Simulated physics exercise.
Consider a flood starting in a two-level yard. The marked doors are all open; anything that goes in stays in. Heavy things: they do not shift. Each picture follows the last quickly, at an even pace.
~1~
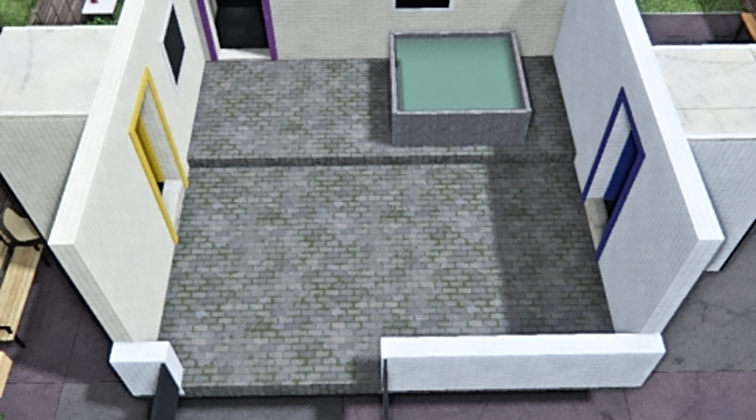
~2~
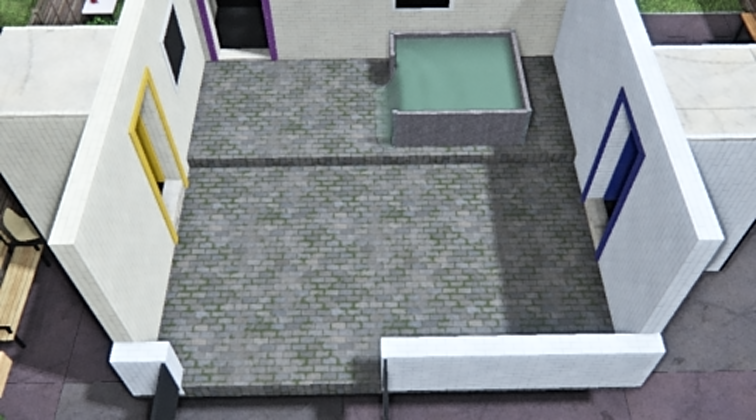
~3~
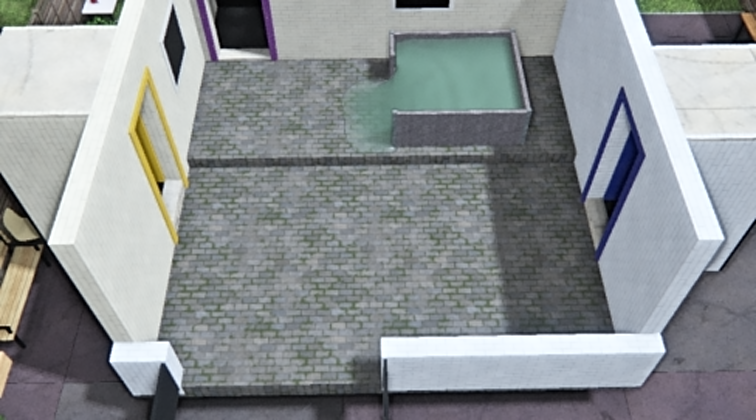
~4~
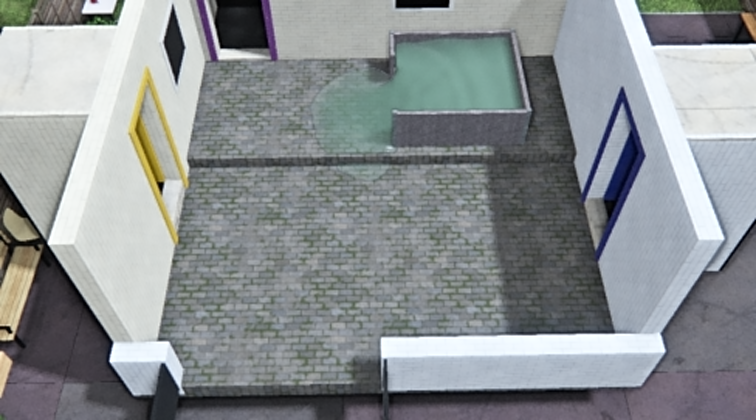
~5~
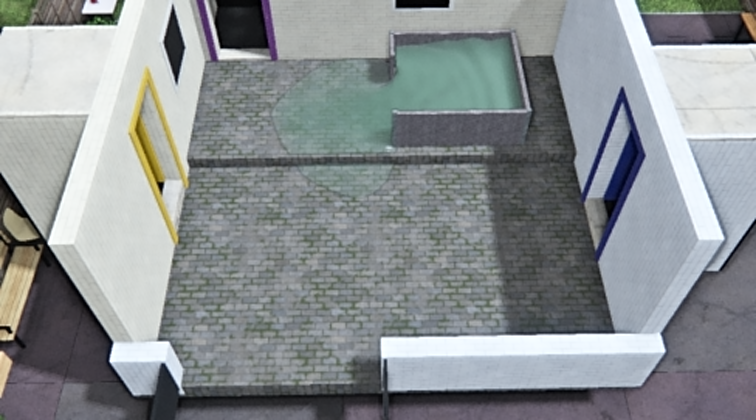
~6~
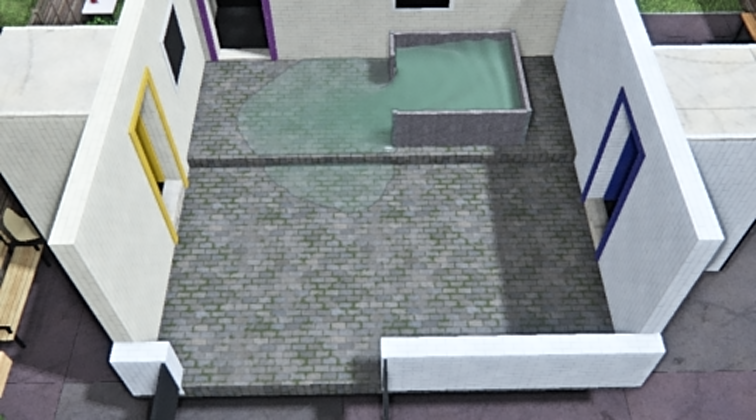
We see a walled, paved yard on two levels with an open tank of green water, still at first; then water pours from its left side, spreading left across the upper level and over the step onto the lower paving.
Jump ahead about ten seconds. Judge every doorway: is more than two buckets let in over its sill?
My call: The yellow door stays at two or fewer, the purple door goes past two, the blue door stays at two or fewer.
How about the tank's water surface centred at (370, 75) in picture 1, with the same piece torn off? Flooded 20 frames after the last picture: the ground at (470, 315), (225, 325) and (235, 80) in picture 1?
Point by point: Still bare; swamped; swamped.
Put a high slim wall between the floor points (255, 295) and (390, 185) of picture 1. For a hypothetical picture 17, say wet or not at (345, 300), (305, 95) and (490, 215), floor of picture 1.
Reading them off in sequence: Spared, swamped, spared.
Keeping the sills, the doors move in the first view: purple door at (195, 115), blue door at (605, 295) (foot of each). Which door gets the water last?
Answer: The blue door.
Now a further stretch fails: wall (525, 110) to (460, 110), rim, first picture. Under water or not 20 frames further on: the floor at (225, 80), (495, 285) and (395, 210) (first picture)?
Taken one by one: Unaffected, then sodden, then unaffected.
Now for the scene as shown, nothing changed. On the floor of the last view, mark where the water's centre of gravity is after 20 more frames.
Around (324, 148).
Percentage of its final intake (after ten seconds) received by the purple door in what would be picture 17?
Around 10 in a hundred.
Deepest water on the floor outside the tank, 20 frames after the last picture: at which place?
I'd point to about (153, 369).
A moment on, water covers 35 % of the floor; the yellow door wet at the sill, nothing in, the purple door wet at the sill, nothing in, the blue door not reached.
Next, water covers 45 % of the floor; the yellow door wet at the sill, nothing in, the purple door under two buckets in, the blue door not reached.
Then, water covers 45 % of the floor; the yellow door wet at the sill, nothing in, the purple door far over two buckets in, the blue door not reached.
Later, water covers 60 % of the floor; the yellow door wet at the sill, nothing in, the purple door far over two buckets in, the blue door not reached.
In the end, water covers 75 % of the floor; the yellow door wet at the sill, nothing in, the purple door far over two buckets in, the blue door not reached.
